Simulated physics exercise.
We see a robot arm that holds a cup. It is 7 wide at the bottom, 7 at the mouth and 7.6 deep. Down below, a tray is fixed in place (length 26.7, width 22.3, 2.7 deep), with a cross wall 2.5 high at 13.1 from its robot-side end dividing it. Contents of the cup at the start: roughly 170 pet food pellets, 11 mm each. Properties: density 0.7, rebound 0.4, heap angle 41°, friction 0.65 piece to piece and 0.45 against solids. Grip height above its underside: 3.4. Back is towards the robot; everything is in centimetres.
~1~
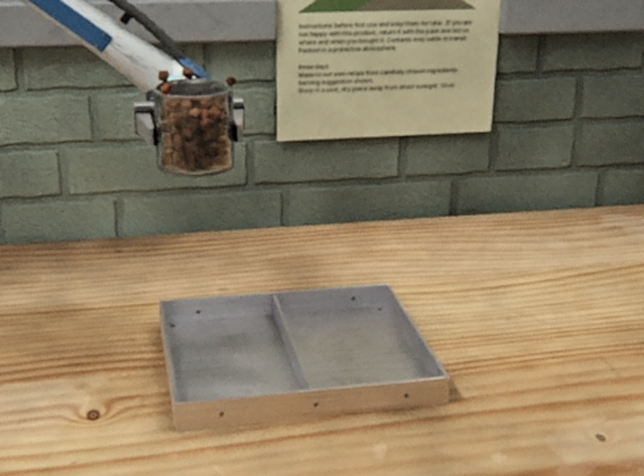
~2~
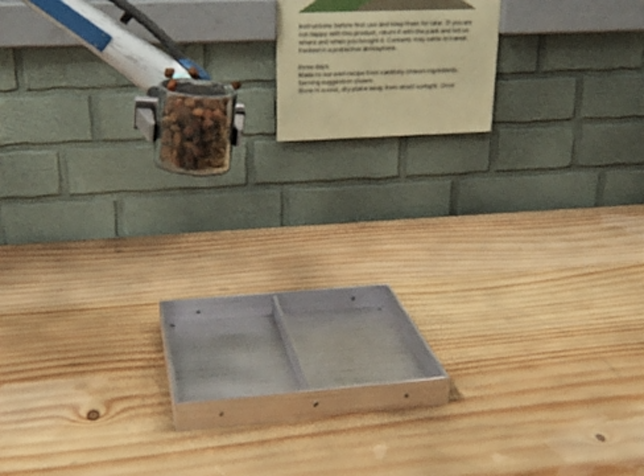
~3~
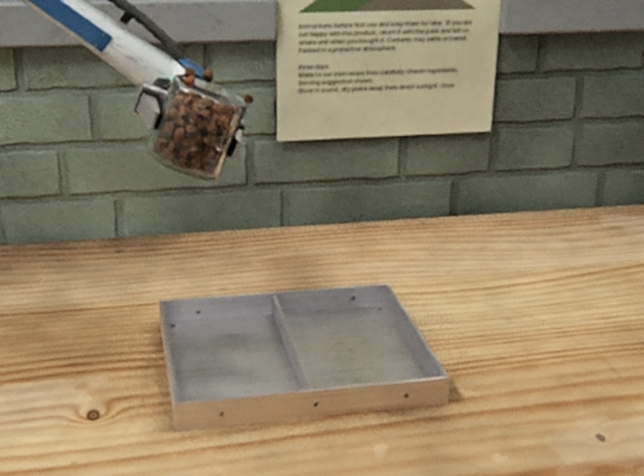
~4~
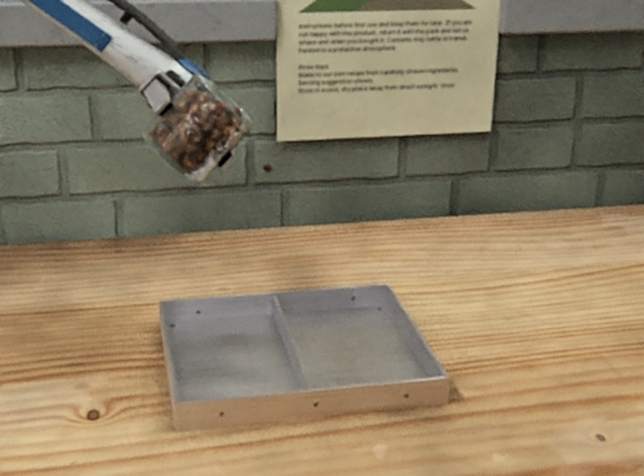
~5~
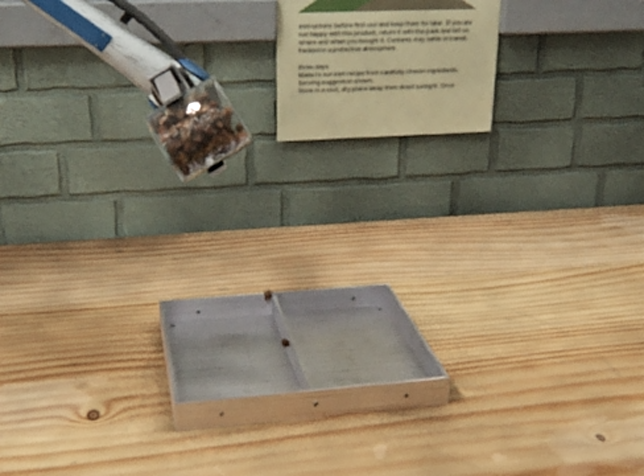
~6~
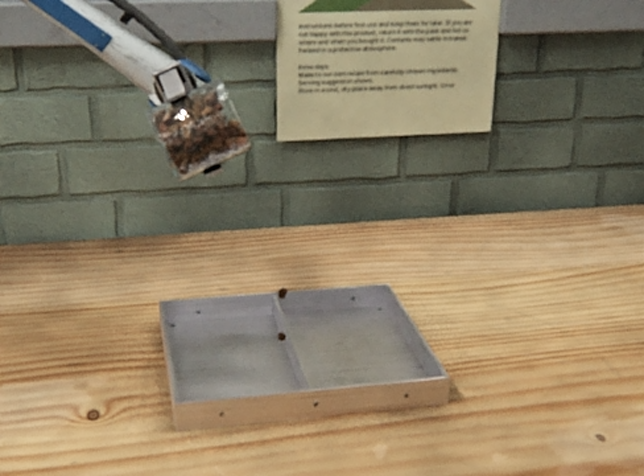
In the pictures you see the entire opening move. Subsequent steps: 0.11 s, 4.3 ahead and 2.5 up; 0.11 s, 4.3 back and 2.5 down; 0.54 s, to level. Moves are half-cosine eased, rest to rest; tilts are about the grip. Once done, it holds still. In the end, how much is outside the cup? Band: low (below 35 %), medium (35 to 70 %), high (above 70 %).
Medium.
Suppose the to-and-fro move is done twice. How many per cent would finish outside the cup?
Probably about 75 in a hundred.
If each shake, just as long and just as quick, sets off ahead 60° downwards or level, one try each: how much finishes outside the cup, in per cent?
It comes to around 5 per cent on the first try and around 30 per cent on the second.
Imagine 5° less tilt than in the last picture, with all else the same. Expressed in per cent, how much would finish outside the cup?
Near 45 %.
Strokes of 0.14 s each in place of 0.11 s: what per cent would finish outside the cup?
Then roughly 25 percent.
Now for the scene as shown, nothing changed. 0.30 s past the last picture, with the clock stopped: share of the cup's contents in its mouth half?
That share comes to roughly 55 percent.
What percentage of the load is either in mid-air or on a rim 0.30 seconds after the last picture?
I'd reckon close to 53 per cent.
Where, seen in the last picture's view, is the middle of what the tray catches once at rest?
It lands close to (344, 351).
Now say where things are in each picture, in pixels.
In the first picture, cup middle at (195, 128), level; upper third of the load around (195, 113), from x 165 to 230, top at y 75; 172 in the cup.
In the second picture, cup middle at (195, 128), tilted 6° forward; upper third of the load around (197, 113), from x 165 to 235, top at y 75.
In the third picture, cup middle at (196, 129), tilted 23° forward; upper third of the load around (195, 114), from x 155 to 250, top at y 75.
In the fourth picture, cup middle at (197, 129), tilted 44° forward; upper third of the load around (196, 115), from x 155 to 270, top at y 95; 170 in the cup, 2 in flight or on a rim.
In the fifth picture, cup middle at (198, 130), tilted 61° forward; upper third of the load around (194, 116), from x 155 to 285, top at y 95; 170 in the cup, 2 in the robot-side part.
In the sixth picture, cup middle at (198, 131), tilted 67° forward; upper third of the load around (193, 117), from x 160 to 285, top at y 100; 170 in the cup, 1 in the robot-side part, 1 in the far-side part.
Then, 0.30 s later, tilted 63° forward, highest piece 27 above the table; 78 in the cup, 1 in the robot-side part, 1 in the far-side part, 92 in flight or on a rim.
Then, 0.61 s later, tilted 12° forward, highest piece 30 above the table; 77 in the cup, 67 in the far-side part, 22 in the robot-side part, 6 on the table or floor.
Then, 0.96 s later, level, highest piece 29 above the table; 77 in the cup, 67 in the far-side part, 22 in the robot-side part, 6 on the table or floor.
Then, 2.01 s later, level, highest piece 29 above the table; 77 in the cup, 67 in the far-side part, 22 in the robot-side part, 6 on the table or floor.
At rest, 77 in the cup, 67 in the far-side part, 22 in the robot-side part, 6 on the table or floor. That is 55 % outside the cup.
